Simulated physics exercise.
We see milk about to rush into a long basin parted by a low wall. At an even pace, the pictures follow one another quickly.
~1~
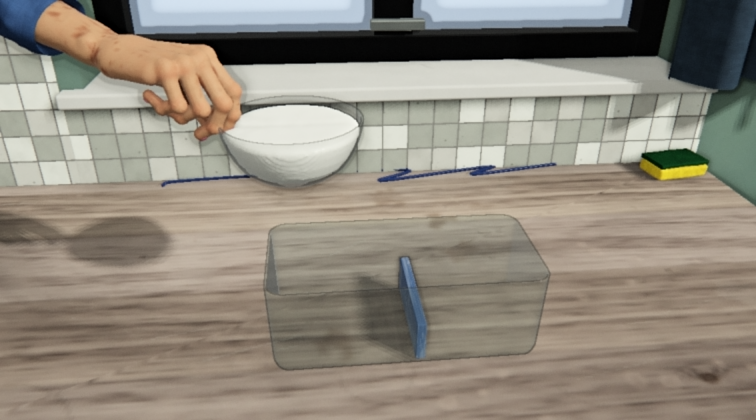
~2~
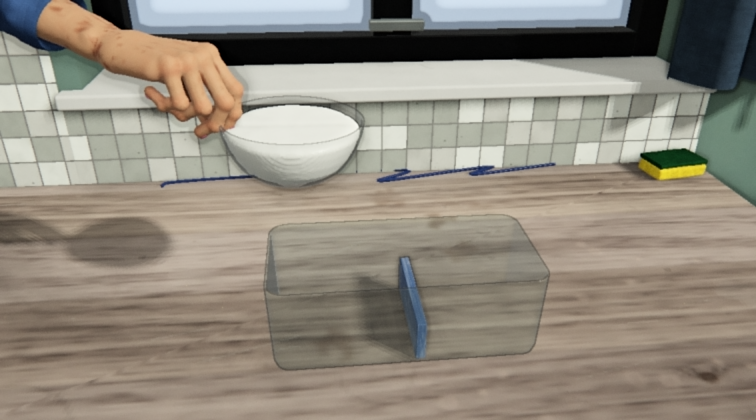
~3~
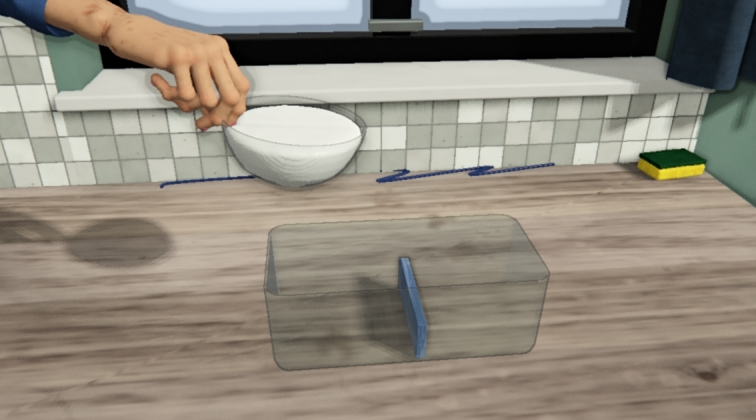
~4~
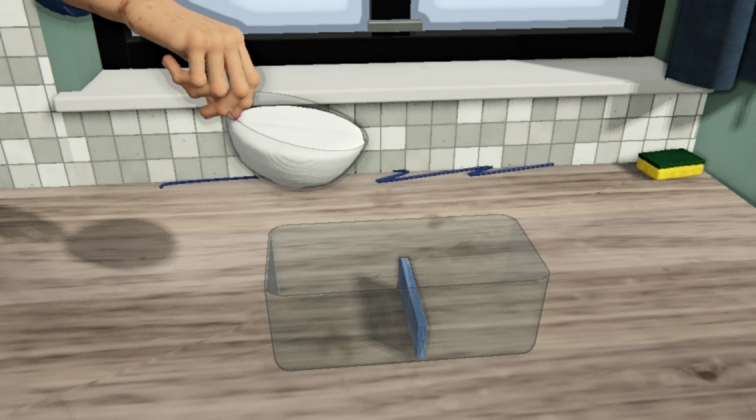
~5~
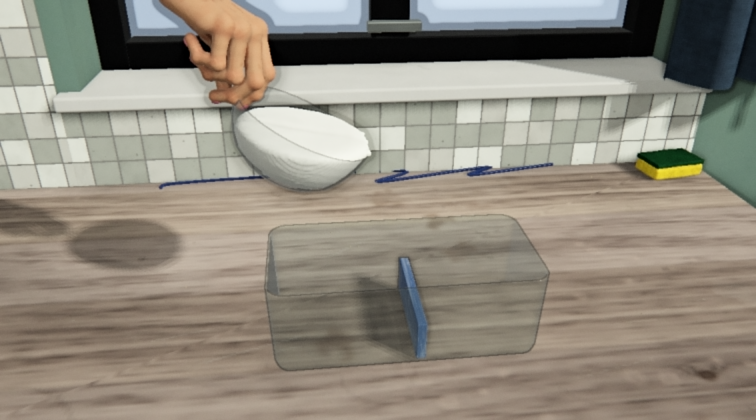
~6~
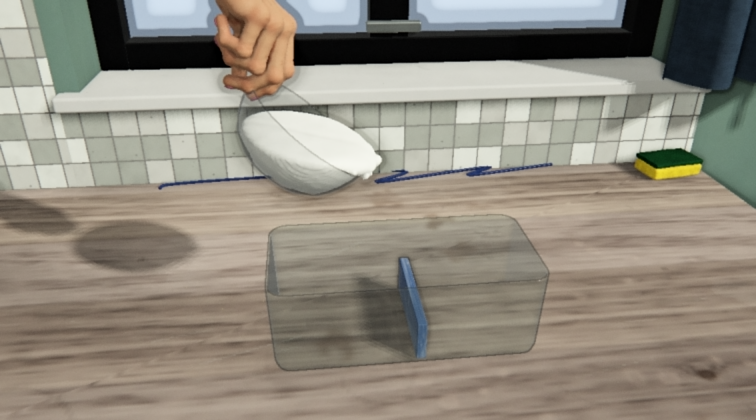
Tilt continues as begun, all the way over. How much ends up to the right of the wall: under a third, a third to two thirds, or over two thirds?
Once it settles, the part right of the wall is below a third, I'd say.
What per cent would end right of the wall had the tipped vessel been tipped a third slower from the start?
Around 35 in a hundred.
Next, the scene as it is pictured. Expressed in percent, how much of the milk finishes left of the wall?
Share: Roughly 75 %.
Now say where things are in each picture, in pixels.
Tilt 0°; pouring edge (363, 118); surface from (224, 127) to (359, 123); the long basin's rim runs from (267, 259) to (532, 245); the wall's top is at (412, 289), in the first picture.
Tilt 2°; pouring edge (363, 120); surface from (224, 126) to (359, 124), in the second picture.
Tilt 7°; pouring edge (365, 127); surface from (226, 123) to (361, 128), in the third picture.
Tilt 16°; pouring edge (367, 138); surface from (230, 121) to (364, 132), in the fourth picture.
Tilt 28°; pouring edge (366, 152); surface from (236, 119) to (359, 140); 3 per cent is over the edge, in the fifth picture.
Tilt 41°; pouring edge (362, 167); surface from (241, 122) to (339, 140); 11 per cent is over the edge, in the sixth picture.
A moment on, the tilt is 114° and 1 per cent is still to pour, 64 is left of the wall and 13 right of it.
Next, the tilt is 118° and 0 per cent is still to pour, 68 is left of the wall and 14 right of it.
Then the tilt is 118° and 0 per cent is still to pour, 72 is left of the wall and 15 right of it.
Later the tilt is 118° and 0 per cent is still to pour, 74 is left of the wall and 16 right of it.
At rest 74 per cent lies left of the wall, 16 right of it and 10 outside.
